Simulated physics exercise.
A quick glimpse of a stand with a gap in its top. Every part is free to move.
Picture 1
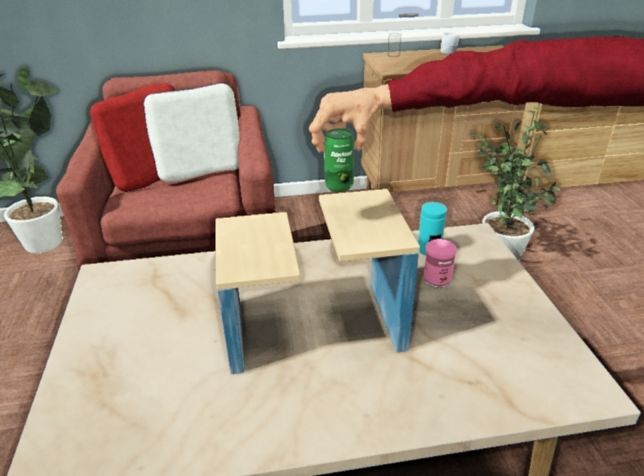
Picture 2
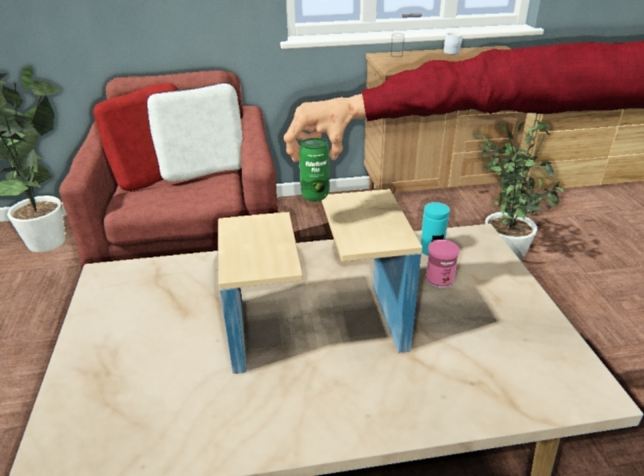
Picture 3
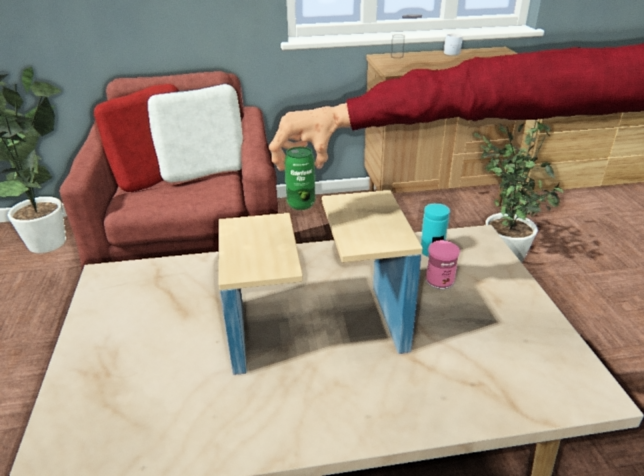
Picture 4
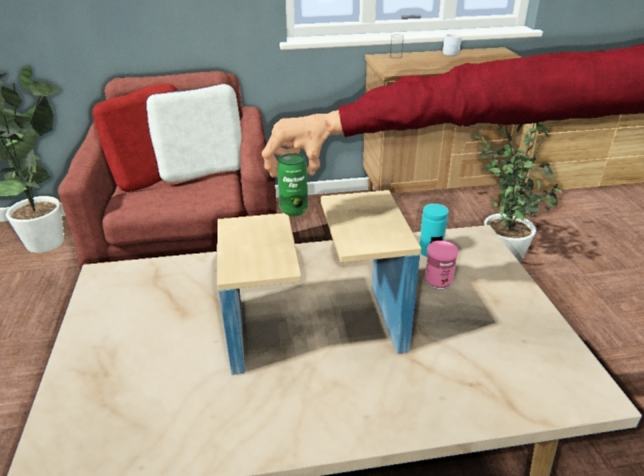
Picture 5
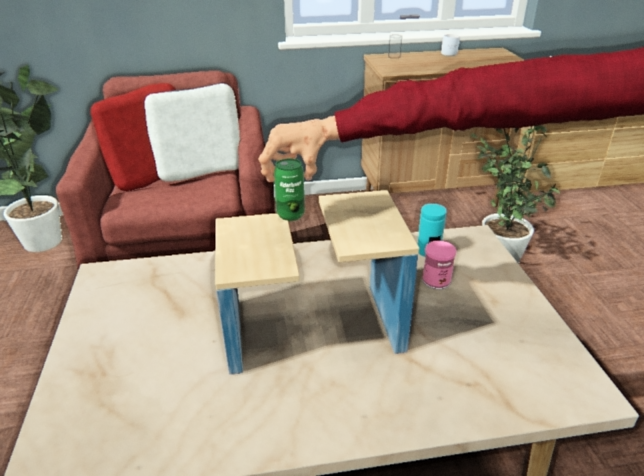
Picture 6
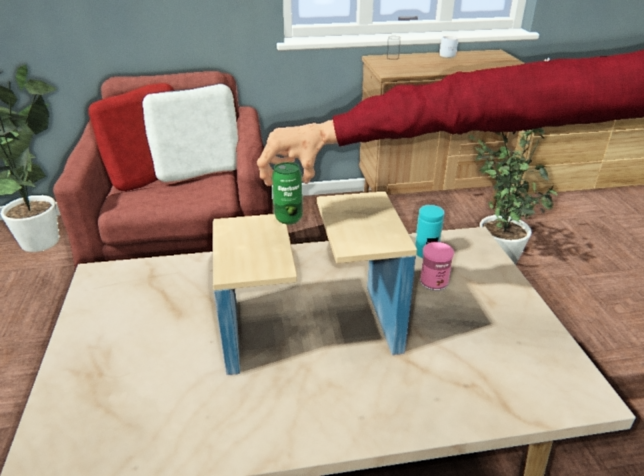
In a living room, a hand in a red sleeve carried a green can leftward and slightly down above a small two-part wooden stand on a table, then held it nearly still over the gap.
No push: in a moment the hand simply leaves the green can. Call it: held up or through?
Held up.
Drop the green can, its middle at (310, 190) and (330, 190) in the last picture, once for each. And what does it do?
Try 1: Falls through. Try 2: Stuck.
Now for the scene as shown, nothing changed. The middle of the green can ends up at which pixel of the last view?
Near (309, 224).
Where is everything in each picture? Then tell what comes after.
Being brought over the gap; green can (339, 161); pink tin (439, 264), in the first picture.
Being brought over the gap; green can (315, 170); pink tin (442, 264), in the second picture.
Being brought over the gap; green can (300, 179); pink tin (442, 265), in the third picture.
Being brought over the gap; green can (293, 185); pink tin (441, 265), in the fourth picture.
Being brought over the gap; green can (290, 191); pink tin (439, 265), in the fifth picture.
Held still over the gap; green can (288, 194); pink tin (436, 267), in the sixth picture.
Then, 0.20 s after the last picture, green can slid about its own width near (289, 216).
Then, 0.80 s after the last picture, green can tipped 16° from how it was near (297, 219).
At rest, tipped over on the stand or table, green can; the other 2 in place. Seen from the same camera at the end, green can near (309, 224). The can lodges.
